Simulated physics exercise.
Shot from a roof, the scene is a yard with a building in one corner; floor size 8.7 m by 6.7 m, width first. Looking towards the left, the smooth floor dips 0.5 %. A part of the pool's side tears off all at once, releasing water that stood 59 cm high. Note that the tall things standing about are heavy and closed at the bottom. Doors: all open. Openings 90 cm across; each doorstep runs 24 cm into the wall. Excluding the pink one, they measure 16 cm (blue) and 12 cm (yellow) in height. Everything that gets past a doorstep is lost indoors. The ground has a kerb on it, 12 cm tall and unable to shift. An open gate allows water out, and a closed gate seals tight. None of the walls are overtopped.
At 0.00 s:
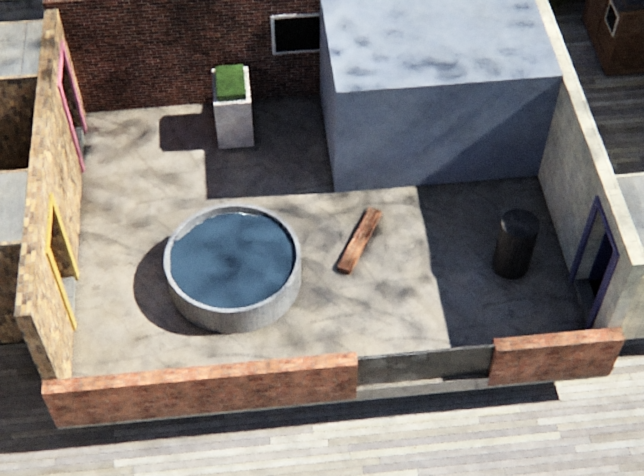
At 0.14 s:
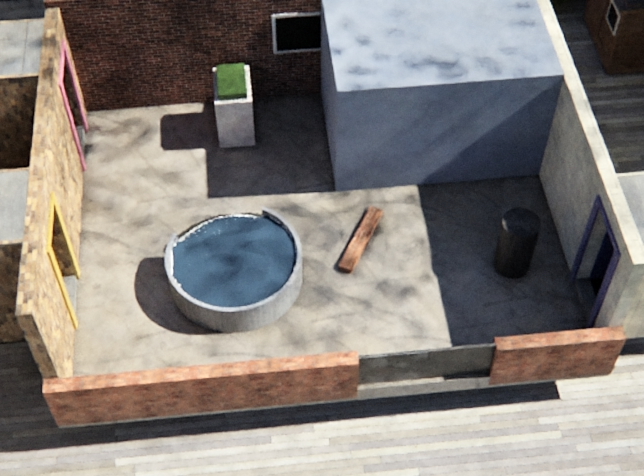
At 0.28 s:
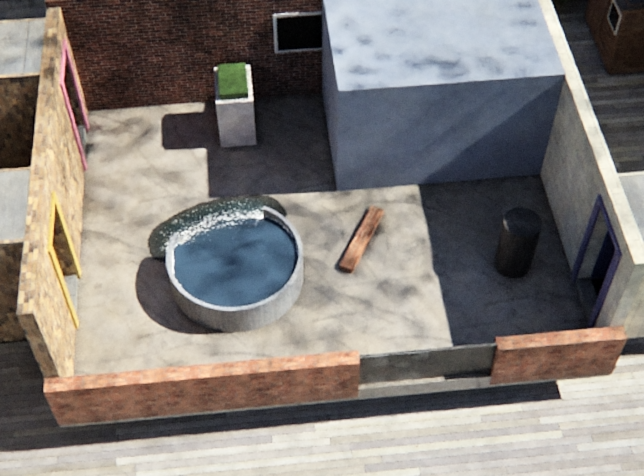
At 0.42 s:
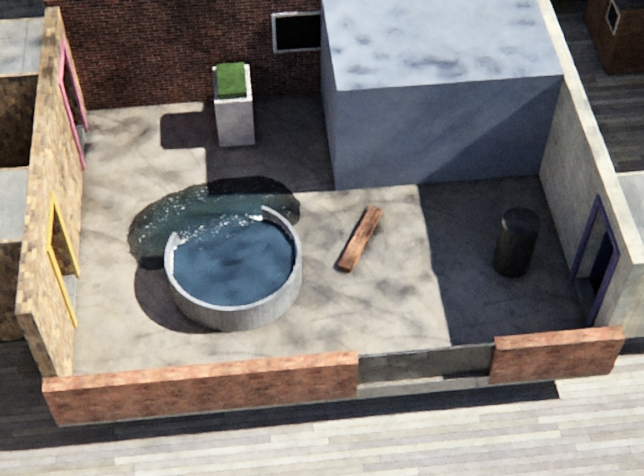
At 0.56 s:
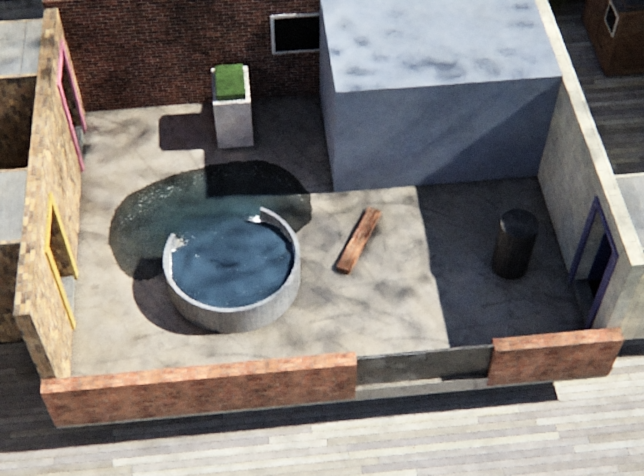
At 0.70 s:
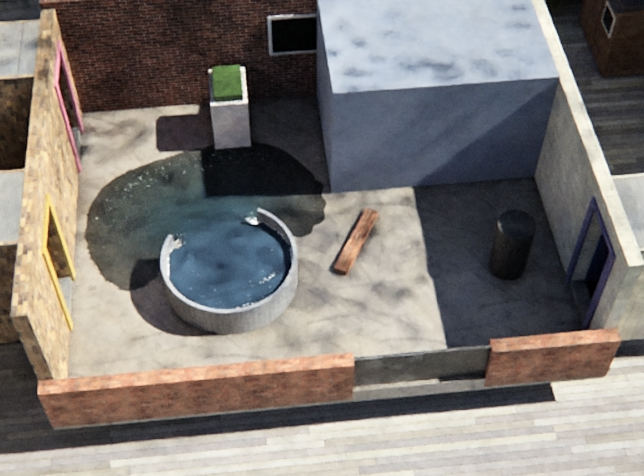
The footage shows a round pool full of water in a walled yard with a planter, a plank and a dark barrel; its far side breaks open, and water pours out and spreads across the floor behind and left of it.
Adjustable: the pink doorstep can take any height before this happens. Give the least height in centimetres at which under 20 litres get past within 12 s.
20 cm.
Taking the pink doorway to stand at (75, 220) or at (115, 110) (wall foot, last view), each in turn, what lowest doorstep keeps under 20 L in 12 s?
Minimums: About 10.0 cm and 28 cm.
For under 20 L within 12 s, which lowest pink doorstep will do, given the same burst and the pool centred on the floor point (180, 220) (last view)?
Then roughly 28 cm.
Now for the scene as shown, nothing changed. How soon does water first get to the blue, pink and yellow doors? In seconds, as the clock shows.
Blue not in the 12 s, pink 1.1 s, yellow 1.6 s.
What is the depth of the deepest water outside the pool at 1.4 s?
It gets to close to 27 centimetres there.
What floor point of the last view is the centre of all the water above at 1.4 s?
Look at about (212, 235) in the last view.
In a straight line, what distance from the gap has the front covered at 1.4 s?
I make it some 4.0 m.
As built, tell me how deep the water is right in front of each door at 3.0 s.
Lab note, cm: Blue 0; pink 28; yellow 2.
After 1.4 s water covers 35 % of the floor, deepest (27 cm) near (229, 155); 11 cm at the pink door, 0 litres in over its 19 cm doorstep.
After 3.0 s water covers 35 % of the floor, deepest (33 cm) near (83, 114); 28 cm at the pink door, 9 litres in over its 19 cm doorstep.
After 12.0 s water covers 85 % of the floor, deepest (10 cm) near (234, 390); 8 cm at the pink door, 25 litres in over its 19 cm doorstep.
At the pink door as built, the water arrived by 1.2 s and peaked near 28 cm at 3.0 s.
Run again over the same 12 s with other heights there, 29 litres in over 18 cm, 10 litres over 24 cm. The limit of 20 litres is kept from about 20 cm up.
